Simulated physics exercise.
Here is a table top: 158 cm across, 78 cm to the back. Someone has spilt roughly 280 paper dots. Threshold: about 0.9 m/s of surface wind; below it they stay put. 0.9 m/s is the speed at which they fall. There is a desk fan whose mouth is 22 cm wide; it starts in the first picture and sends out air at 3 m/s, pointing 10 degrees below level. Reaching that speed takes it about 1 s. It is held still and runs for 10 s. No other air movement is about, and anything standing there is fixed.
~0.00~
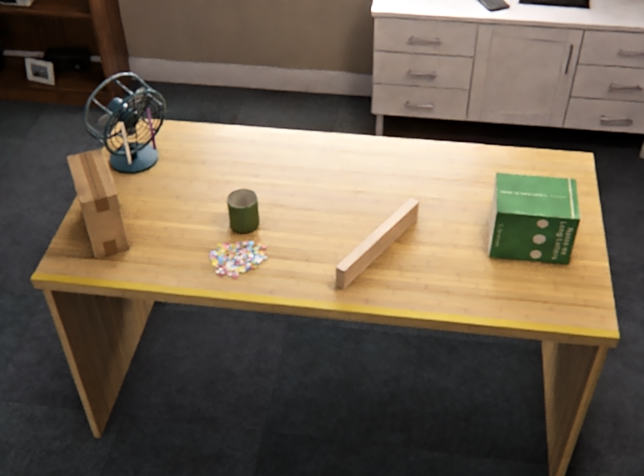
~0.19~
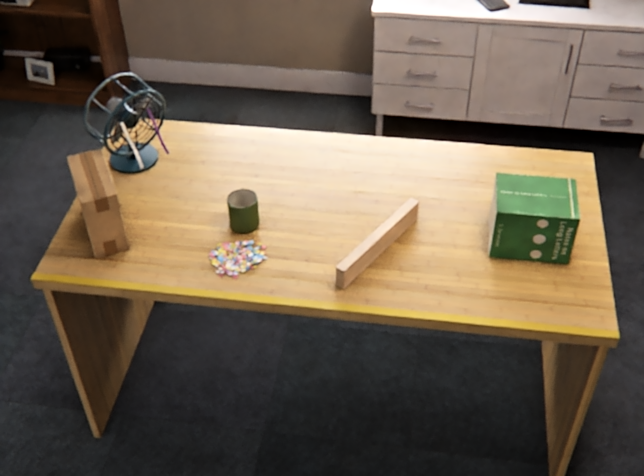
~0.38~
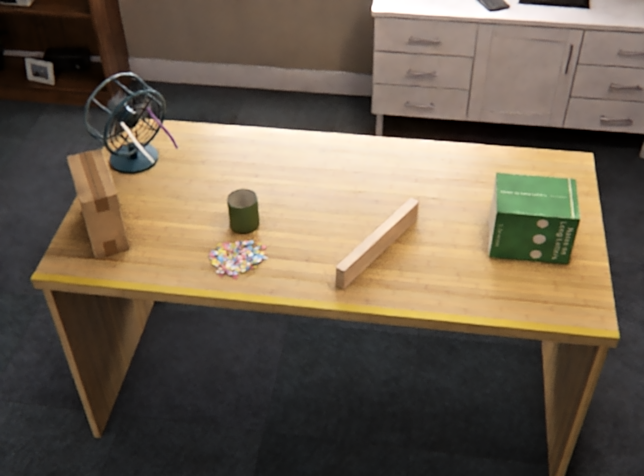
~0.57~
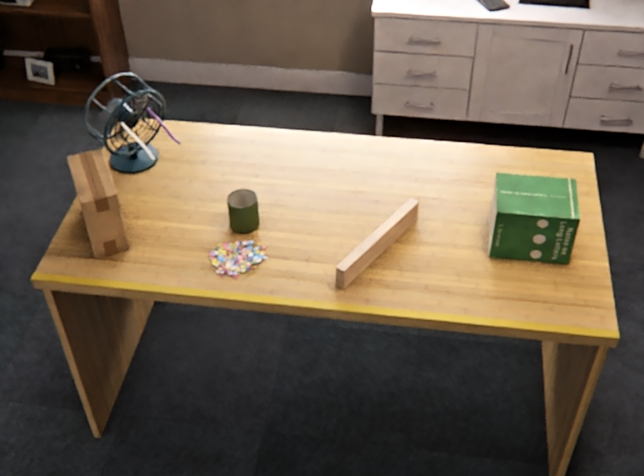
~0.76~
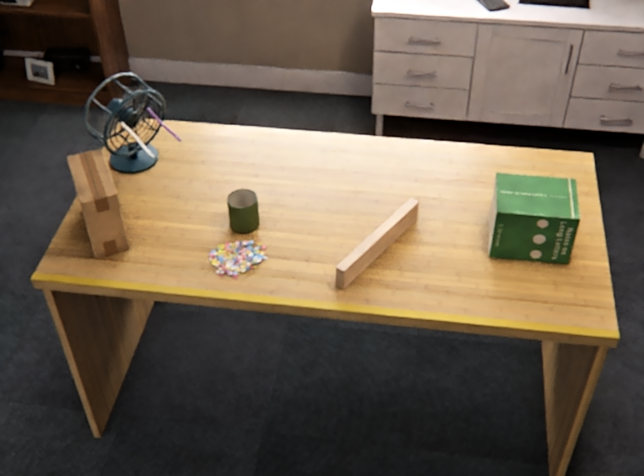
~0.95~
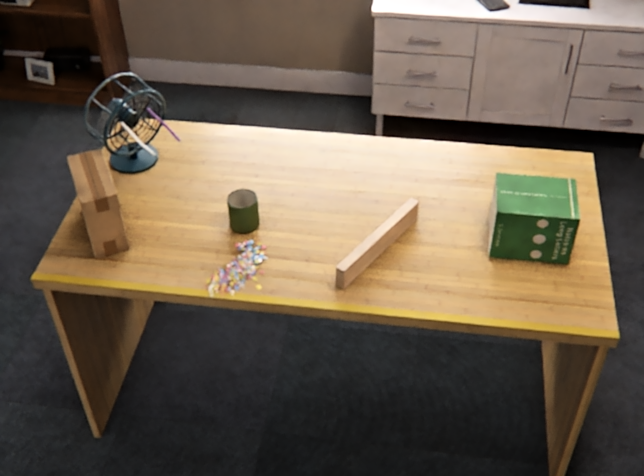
In the video, a desk fan's ribbon lifts and flutters on a wooden table holding boxes, a green mug, a board and a pile of colourful paper dots, which lies still before many dots scatter towards the yellow front edge.
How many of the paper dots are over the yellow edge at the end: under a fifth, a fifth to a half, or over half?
The share exceeds one half.
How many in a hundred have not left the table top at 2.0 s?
Some 15 percent are still there.
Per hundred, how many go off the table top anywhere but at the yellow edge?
Roughly 0 per cent.
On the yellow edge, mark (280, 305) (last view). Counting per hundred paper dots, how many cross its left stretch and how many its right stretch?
90 % left, 15 % right.
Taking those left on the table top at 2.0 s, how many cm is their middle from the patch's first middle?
The centre sits some 5 cm from where it began.
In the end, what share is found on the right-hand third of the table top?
About 0 %.
After 2.0 s the count stands so, 84 % are over the yellow edge; the middle of those still in play is near (249, 254).
After 3.2 s the count stands so, 92 % are over the yellow edge.
After 5.5 s the count stands so, 97 % are over the yellow edge.
After 10.0 s, at the end, 99 % are over the yellow edge.
